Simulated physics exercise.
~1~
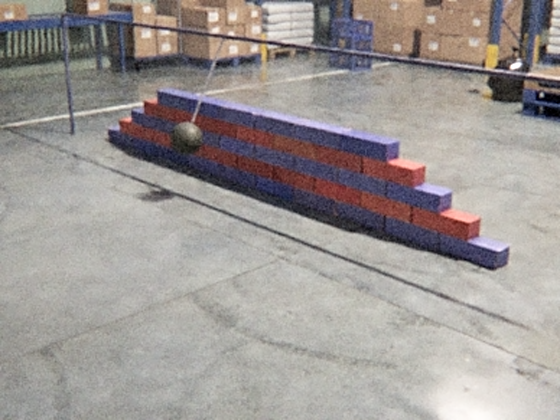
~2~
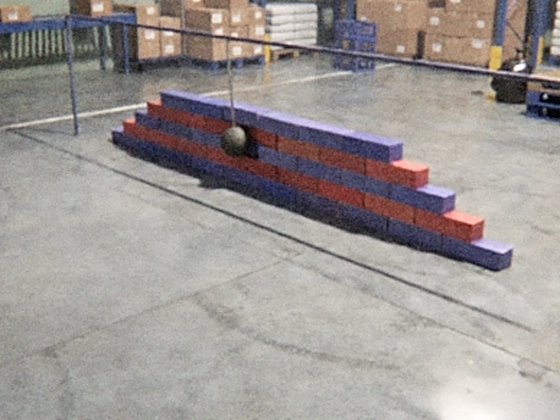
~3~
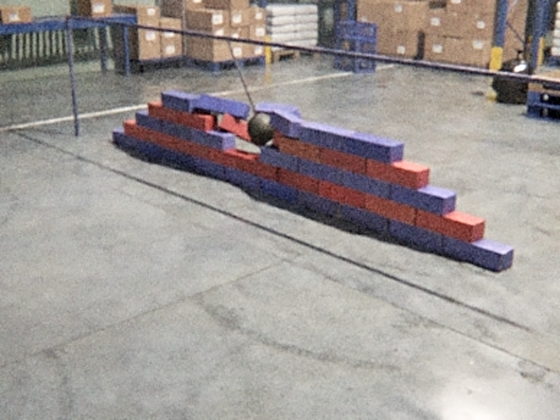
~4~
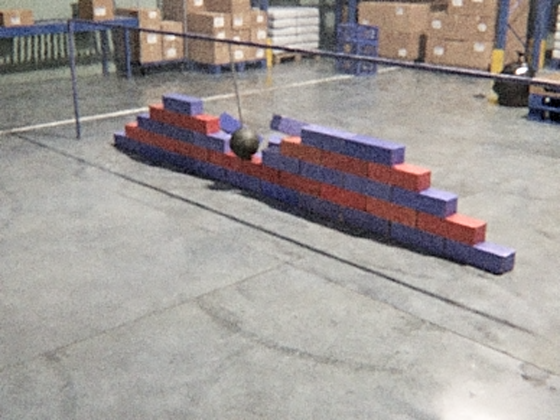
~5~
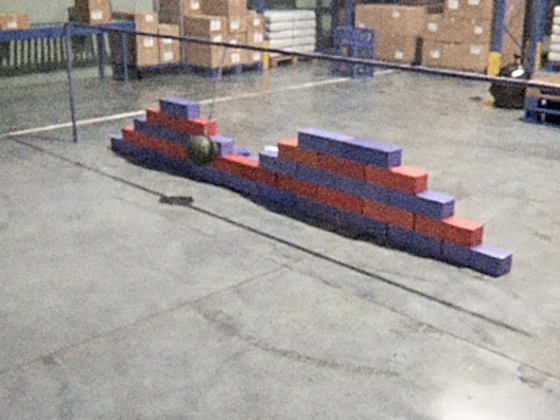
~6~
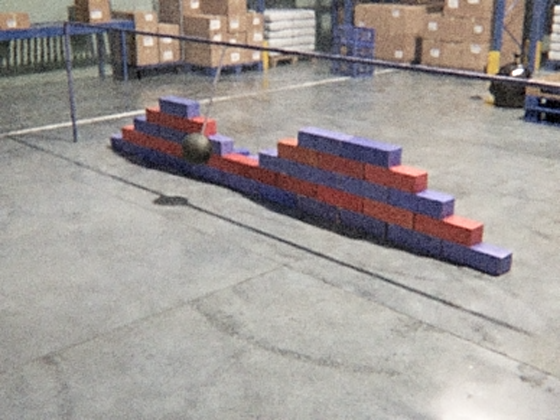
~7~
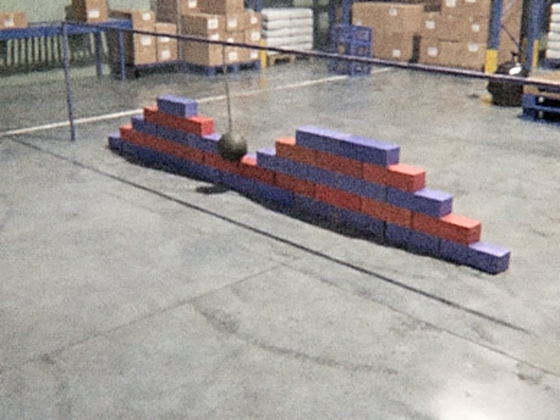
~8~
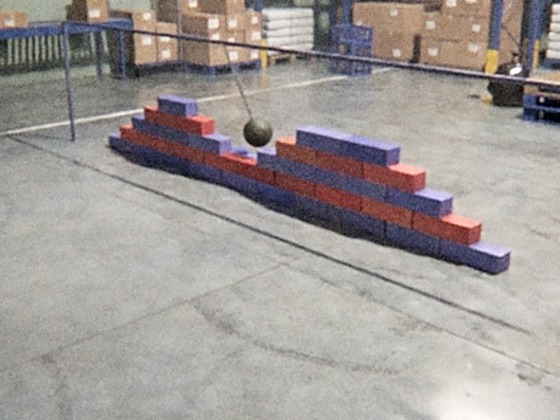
Dark ball swinging into a stepped wall of blue and red blocks, knocking a gap in its upper rows, most blocks staying put.
